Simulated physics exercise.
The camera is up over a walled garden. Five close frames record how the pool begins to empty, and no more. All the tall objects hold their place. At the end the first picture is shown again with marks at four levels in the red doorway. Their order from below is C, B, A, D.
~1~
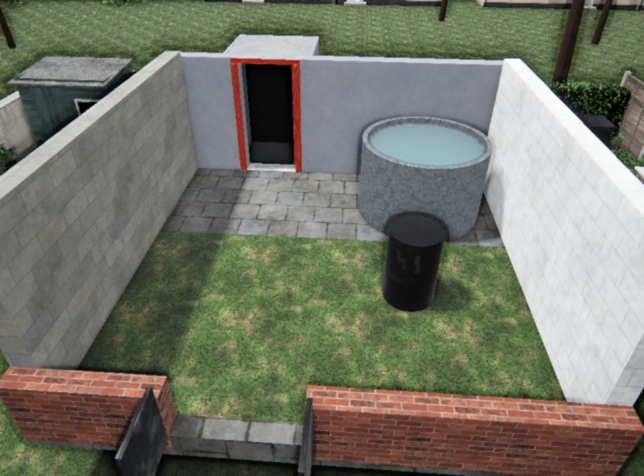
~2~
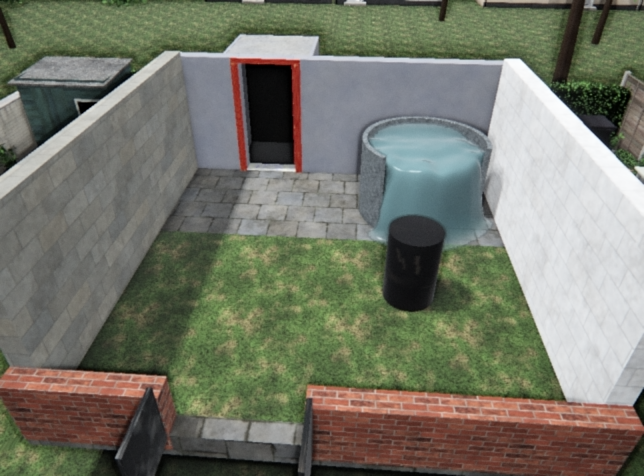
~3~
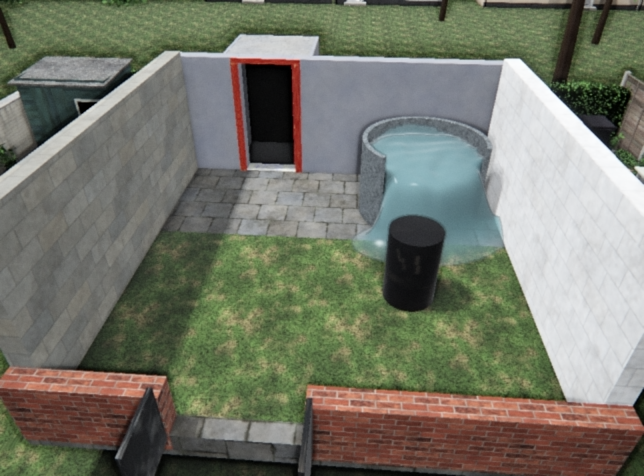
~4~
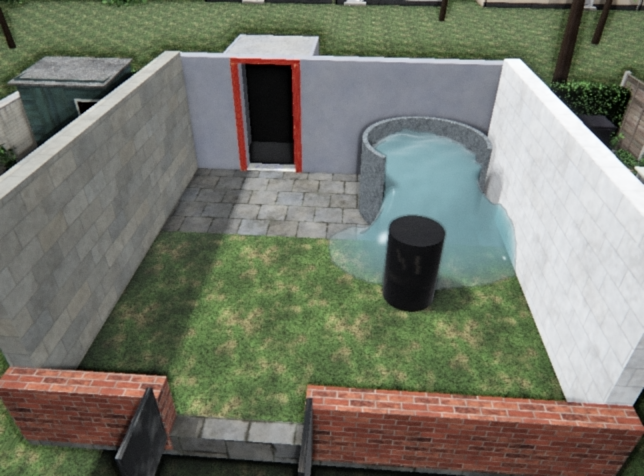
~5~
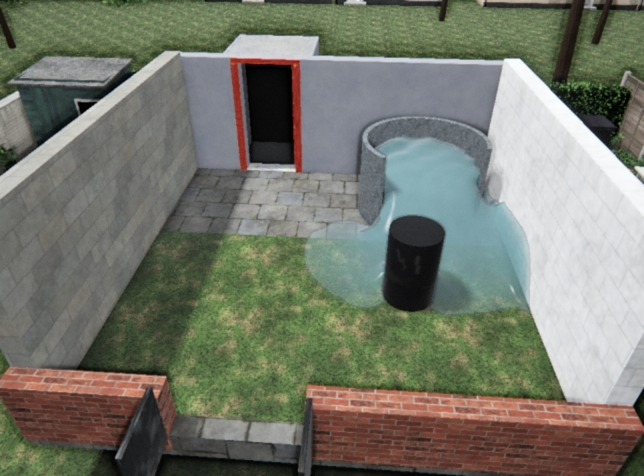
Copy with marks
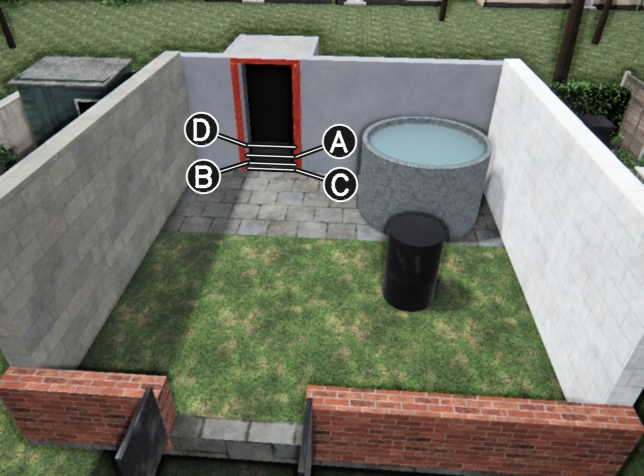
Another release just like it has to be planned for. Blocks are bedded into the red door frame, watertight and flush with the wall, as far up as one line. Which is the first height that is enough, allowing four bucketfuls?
It is B.
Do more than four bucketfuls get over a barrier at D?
No, not at all.
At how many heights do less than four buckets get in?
Three of the four.
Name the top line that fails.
C.
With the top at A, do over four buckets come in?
No.
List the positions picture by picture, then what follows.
Water in the pool at rest, its middle at (426, 145); foot of the red doorway at (272, 171); open gate at (236, 377).
Water covers 2 % of the ground and shows as far out as (486, 220).
Water covers 6 % of the ground and shows as far out as (359, 244).
Water covers 12 % of the ground and shows as far out as (338, 256).
Water covers 18 % of the ground and shows as far out as (318, 274).
On the marked copy, A at (271, 156); B at (271, 163); C at (271, 169); D at (270, 146); from the bottom up C, B, A, D.
With A, nothing gets over.
With B, a splash gets over, under a bucket.
With C, about 11 bucketfuls get in.
With D, nothing gets over.
